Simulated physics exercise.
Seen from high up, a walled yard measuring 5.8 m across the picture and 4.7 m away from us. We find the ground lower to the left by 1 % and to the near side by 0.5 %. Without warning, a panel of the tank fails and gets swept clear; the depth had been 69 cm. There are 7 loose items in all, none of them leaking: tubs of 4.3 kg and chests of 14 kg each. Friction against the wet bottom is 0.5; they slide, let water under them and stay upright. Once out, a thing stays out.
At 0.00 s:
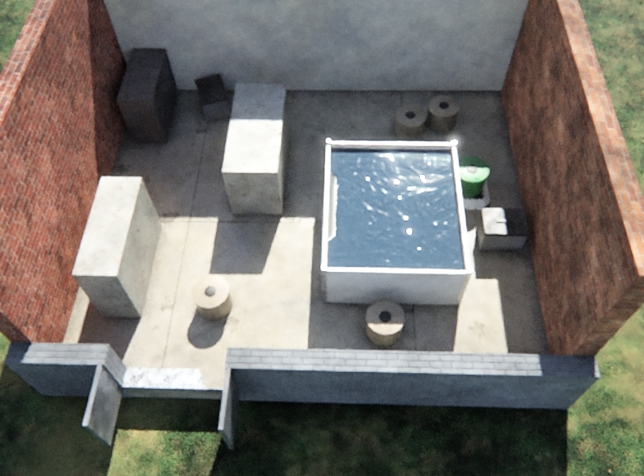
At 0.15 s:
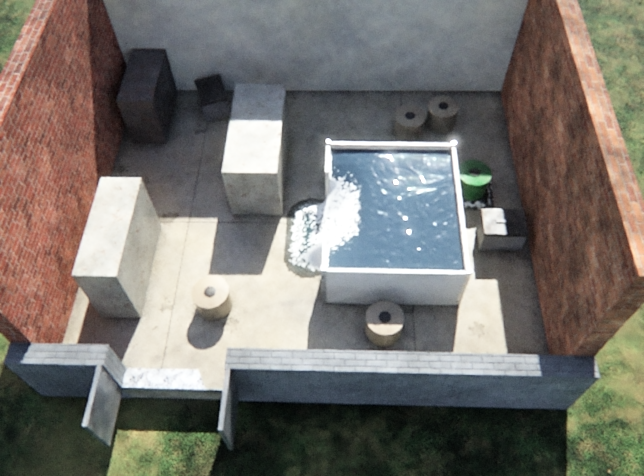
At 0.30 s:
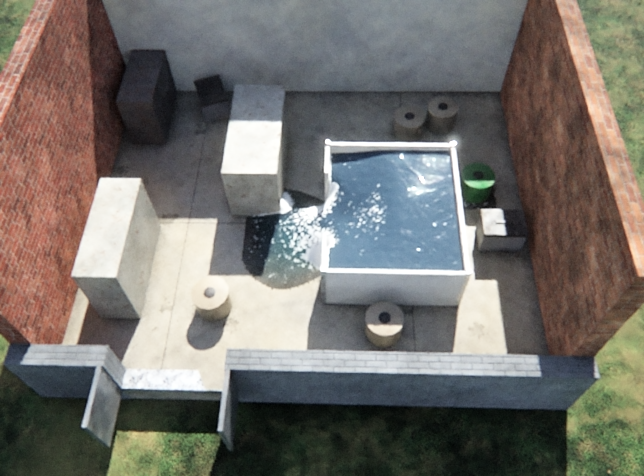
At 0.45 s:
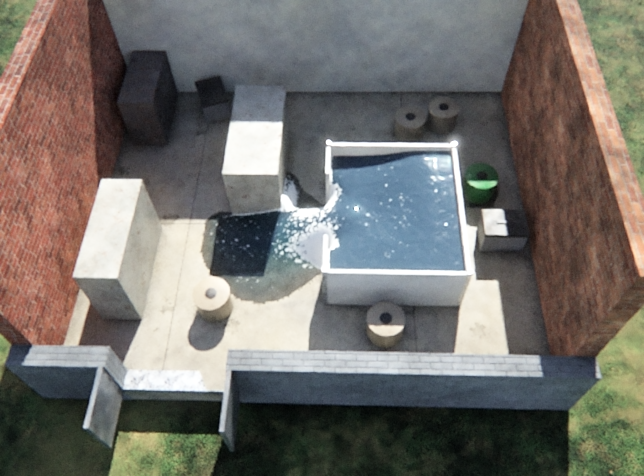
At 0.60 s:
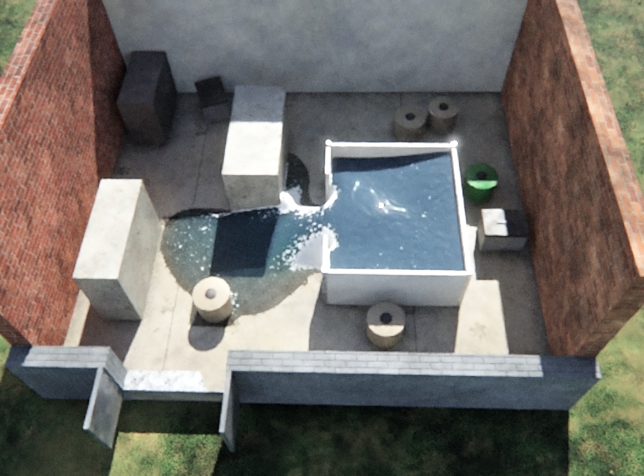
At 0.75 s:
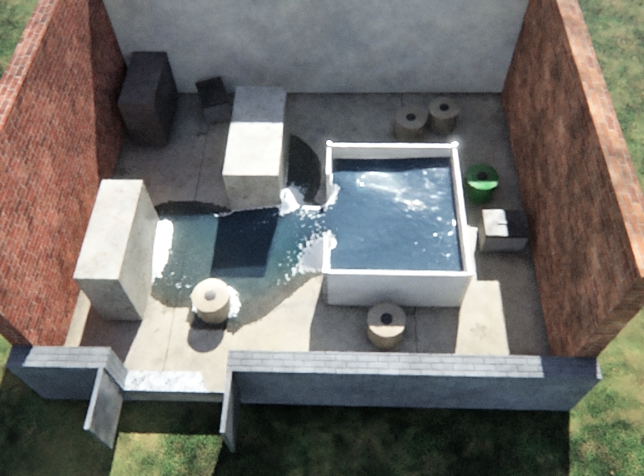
In a walled yard, water bursts from the left side of a raised tank and spreads across the paving between pale blocks, reaching a round tub near the front, while a green tub on the right shifts slightly.
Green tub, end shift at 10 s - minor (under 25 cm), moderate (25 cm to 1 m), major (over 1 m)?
It gets somewhat displaced.
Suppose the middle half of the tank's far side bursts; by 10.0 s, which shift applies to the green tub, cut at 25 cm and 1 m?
From there, the green tub gets swept far.
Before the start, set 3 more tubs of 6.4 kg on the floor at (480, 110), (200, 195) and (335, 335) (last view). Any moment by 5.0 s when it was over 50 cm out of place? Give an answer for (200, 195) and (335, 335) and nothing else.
In turn: Less, short of it.
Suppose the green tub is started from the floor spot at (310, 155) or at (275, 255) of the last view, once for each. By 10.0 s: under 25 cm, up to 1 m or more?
In turn: It gets carried off; it ends far away.
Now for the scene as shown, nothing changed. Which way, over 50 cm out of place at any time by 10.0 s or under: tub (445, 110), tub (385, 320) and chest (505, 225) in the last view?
The first topped the threshold, the second never reached the threshold, and the third never reached the threshold.
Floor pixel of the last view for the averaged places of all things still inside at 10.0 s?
Centred roughly on (426, 202).
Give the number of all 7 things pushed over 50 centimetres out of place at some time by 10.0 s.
That adds up to 4.
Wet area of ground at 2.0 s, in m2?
Flooded: Near 14 m2.
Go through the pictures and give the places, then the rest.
The green tub at (472, 169) rests on the ground; water covers 3.2 m2; 0 of 7 have shifted, in the first frame.
The green tub at (475, 173), on the bottom, 5 cm from its start; water covers 3.7 m2; 1 of 7 have shifted, in the second frame.
The green tub at (479, 175) rests on the ground, 12 cm from its start; water covers 4.5 m2; 1 of 7 have shifted, in the third frame.
The green tub at (482, 176) rests on the ground, 15 cm from its start; 5.2 m2 under water; 1 of 7 have shifted, in the fourth frame.
The green tub at (482, 176), on the bottom, 15 cm from its start; 6.1 m2 under water; 1 of 7 have shifted, in the fifth frame.
The green tub at (483, 176) rests on the ground, 15 cm from its start; 7.1 m2 under water; 1 of 7 have shifted, in the sixth frame.
After 2.0 s the green tub is near (483, 176), 0.2 m from its start, aground; 1 of 7 are out; 0 afloat.
After 4.5 s the green tub is near (483, 176), 0.2 m from its start, aground; 1 of 7 are out; 1 afloat.
After 7.0 s the green tub is near (482, 182), 0.2 m from its start, afloat; 1 of 7 are out; 4 afloat.
After 10.0 s the green tub is near (473, 199), 0.4 m from its start, afloat; 1 of 7 are out; 4 afloat.
